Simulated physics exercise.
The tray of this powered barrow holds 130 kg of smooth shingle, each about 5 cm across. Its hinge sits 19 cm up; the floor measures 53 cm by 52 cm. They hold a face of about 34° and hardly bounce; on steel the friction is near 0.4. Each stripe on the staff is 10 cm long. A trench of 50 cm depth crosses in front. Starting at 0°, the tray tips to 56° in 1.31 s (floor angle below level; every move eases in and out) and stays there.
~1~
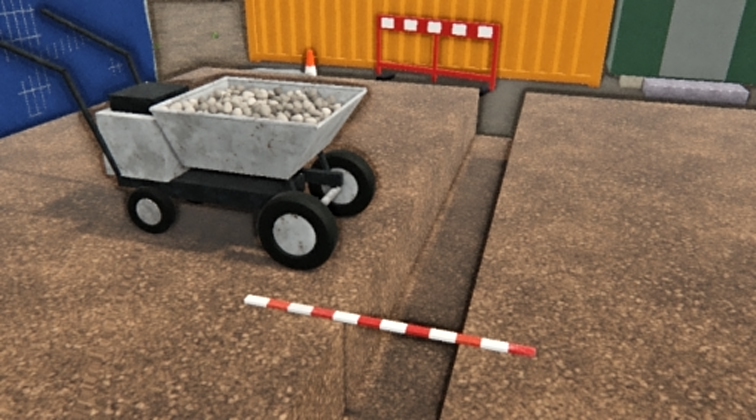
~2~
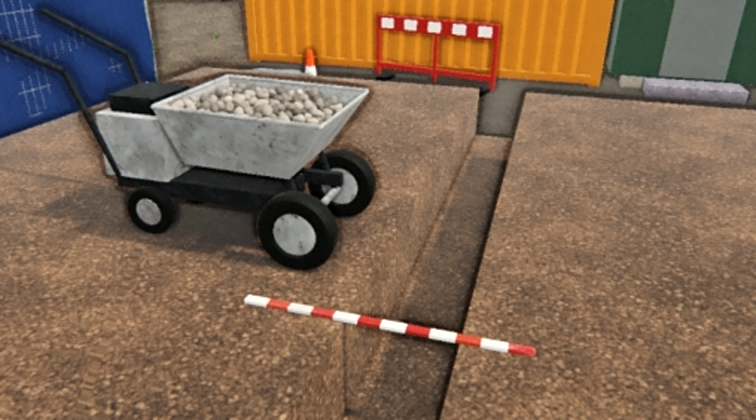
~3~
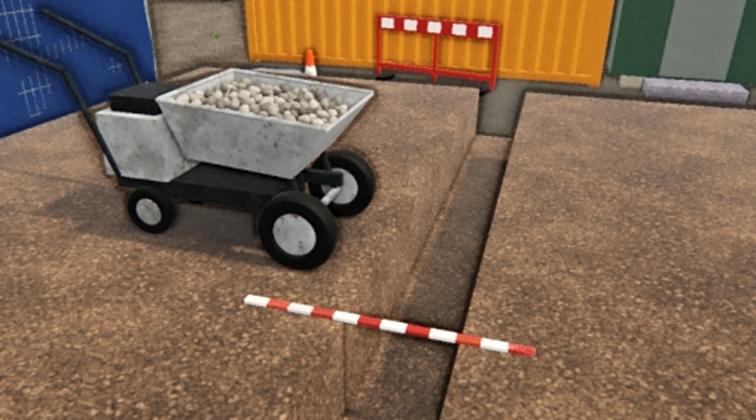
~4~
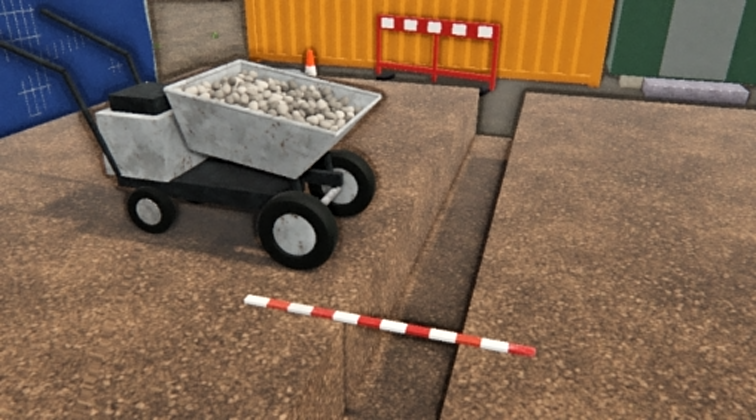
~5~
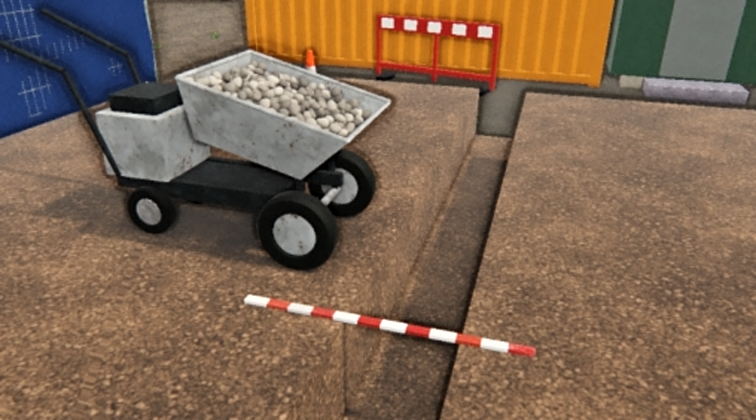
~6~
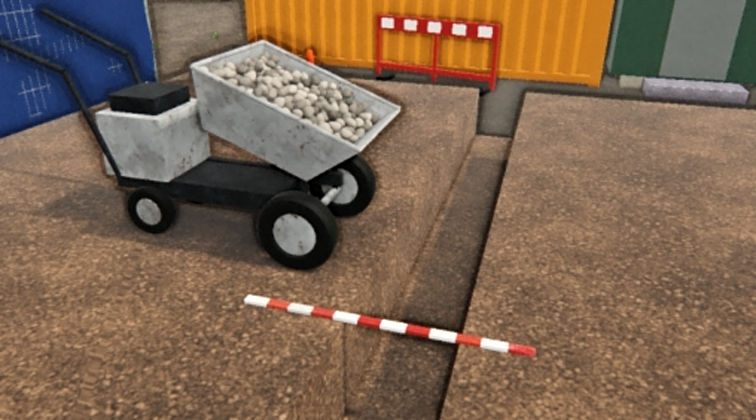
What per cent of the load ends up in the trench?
Roughly 54 per cent ends in the trench.
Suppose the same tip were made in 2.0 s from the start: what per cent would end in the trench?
Then about 60 per cent.
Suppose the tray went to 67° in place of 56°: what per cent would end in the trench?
In that case some 75 per cent.
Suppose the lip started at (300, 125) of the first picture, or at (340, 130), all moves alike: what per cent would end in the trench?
First some 60, then 40 per cent.
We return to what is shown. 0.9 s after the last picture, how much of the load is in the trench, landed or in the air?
About 20 per cent by then.
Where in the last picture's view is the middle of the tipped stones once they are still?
Their middle is at about (444, 334).
Then, 0.4 s after the last picture the floor is at 47°, 100 % in the tray; the foremost stones are at (404, 167).
Then, 0.9 s after the last picture the floor is at 56°, 77 % in the tray, 21 % in the trench, 2 % past the trench; the foremost stones are at (500, 278).
Then, 1.2 s after the last picture the floor is at 56°, 55 % in the tray, 35 % in the trench, 9 % past the trench; the foremost stones are at (584, 276).
Then, 3.2 s after the last picture the floor is at 56°, 37 % in the tray, 54 % in the trench, 9 % past the trench; the foremost stones are at (659, 288).
